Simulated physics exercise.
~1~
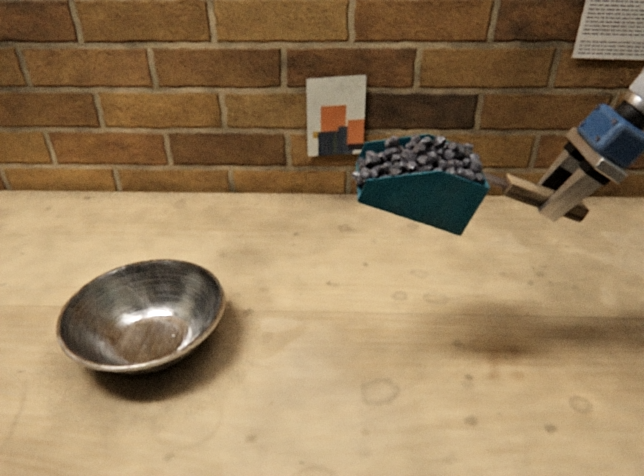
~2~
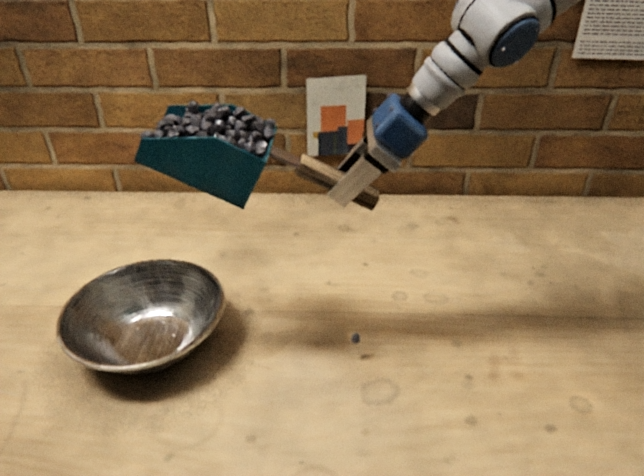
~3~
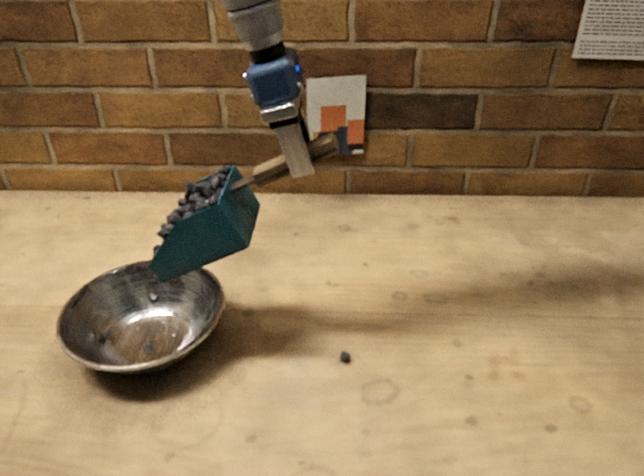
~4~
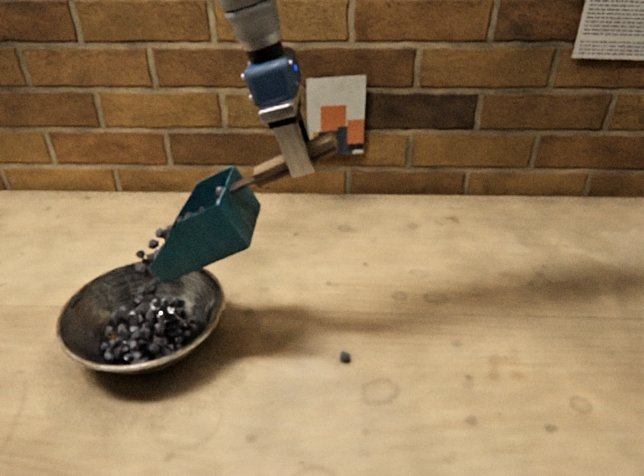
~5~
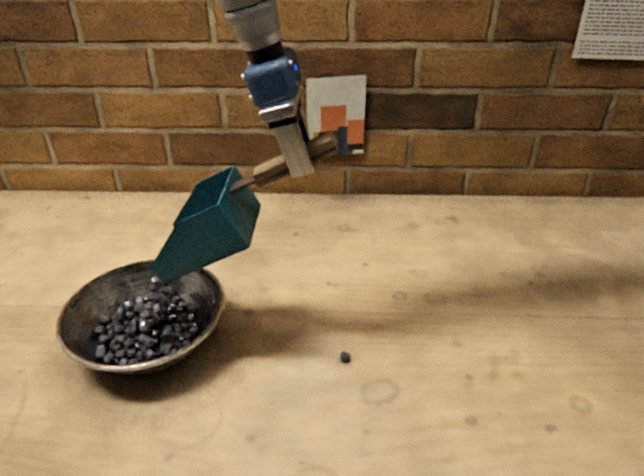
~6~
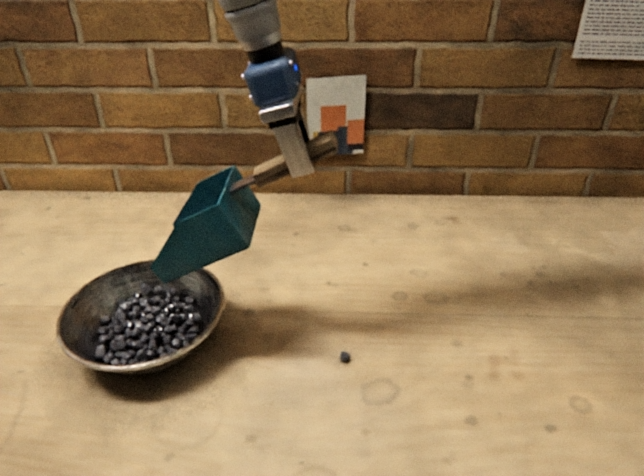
On a wooden table before a brick wall, a robot arm carries a teal scoop heaped with dark pebbles leftward, dropping one on the table, then tilts it over a metal bowl and pours until the scoop is empty and the rest lie in the bowl.
